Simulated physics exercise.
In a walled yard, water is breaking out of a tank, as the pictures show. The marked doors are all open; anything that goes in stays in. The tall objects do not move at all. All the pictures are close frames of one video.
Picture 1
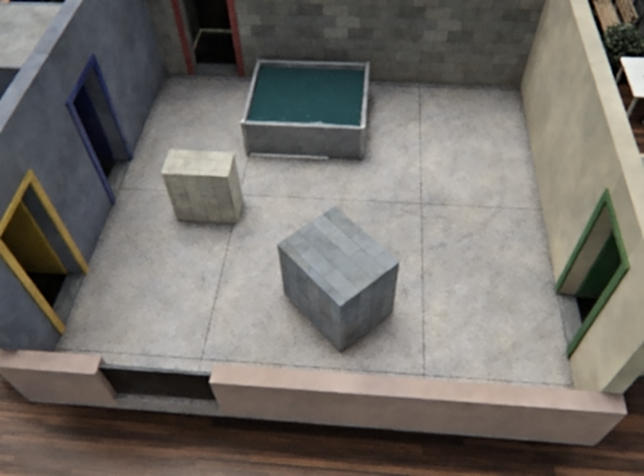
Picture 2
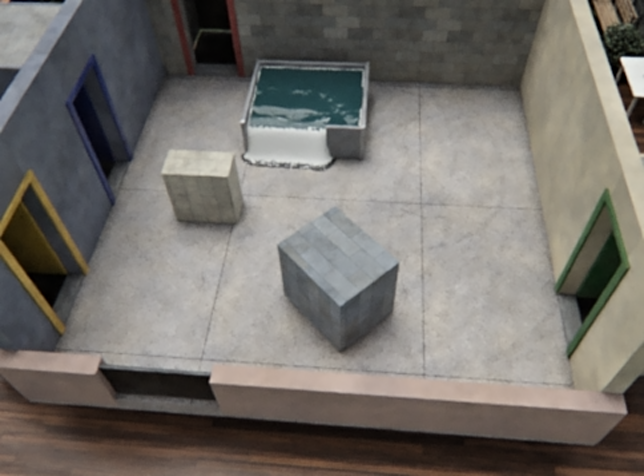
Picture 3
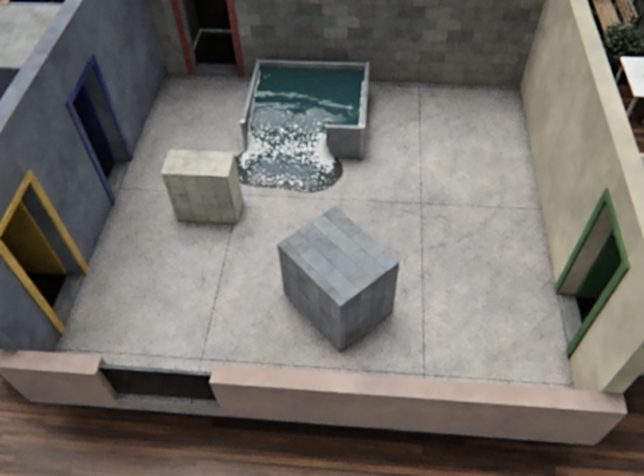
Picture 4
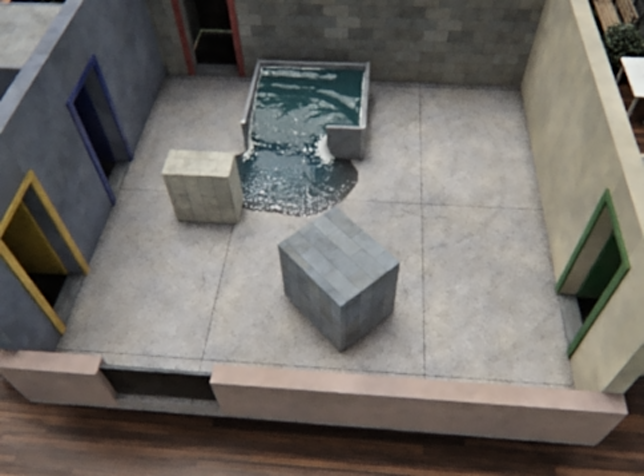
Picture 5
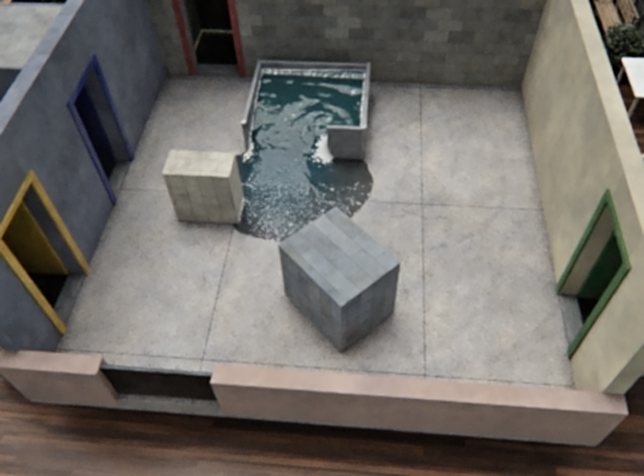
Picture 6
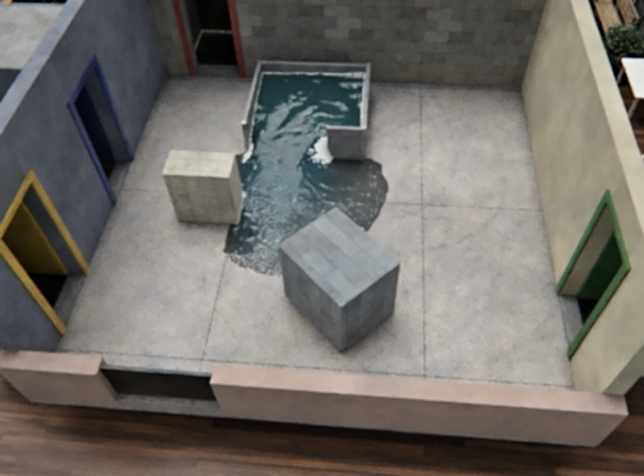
Water broke out through the front of a tank in a walled yard, foamed onto the floor, then spread forward between a pale block and a larger grey block, which both stayed still.
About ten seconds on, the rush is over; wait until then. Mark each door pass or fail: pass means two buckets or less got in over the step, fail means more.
Red door - pass, yellow door - fail, green door - fail, blue door - fail.
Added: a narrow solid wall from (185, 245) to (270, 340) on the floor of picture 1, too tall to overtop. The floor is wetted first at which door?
It is the door marked blue.
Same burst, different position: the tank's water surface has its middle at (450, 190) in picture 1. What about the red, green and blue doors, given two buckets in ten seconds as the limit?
Door by door, the red door remains beneath it, the green door crosses the threshold, and the blue door remains beneath it.
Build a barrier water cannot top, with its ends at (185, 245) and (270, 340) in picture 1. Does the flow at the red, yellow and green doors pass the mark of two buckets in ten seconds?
The red one falls short, the yellow one falls short and the green one tops the limit.
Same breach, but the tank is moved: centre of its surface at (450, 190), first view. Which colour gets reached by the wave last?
Answer: The red one.
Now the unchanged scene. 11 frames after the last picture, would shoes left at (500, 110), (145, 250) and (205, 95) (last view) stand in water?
Result, in the order given: Not wetted / not wetted / not wetted.
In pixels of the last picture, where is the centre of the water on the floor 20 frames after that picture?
About (268, 230).
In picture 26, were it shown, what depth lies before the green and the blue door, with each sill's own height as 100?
About 130 and 200 %.
A moment on, water covers 25 % of the floor; the red door not reached, the yellow door not reached, the green door not reached, the blue door wet at the sill, nothing in.
Next, water covers 35 % of the floor; the red door not reached, the yellow door not reached, the green door not reached, the blue door over two buckets in.
Then, water covers 55 % of the floor; the red door not reached, the yellow door under two buckets in, the green door wet at the sill, nothing in, the blue door far over two buckets in.
Later, water covers 70 % of the floor; the red door wet at the sill, nothing in, the yellow door over two buckets in, the green door over two buckets in, the blue door far over two buckets in.
In the end, water covers 90 % of the floor; the red door wet at the sill, nothing in, the yellow door over two buckets in, the green door over two buckets in, the blue door far over two buckets in.
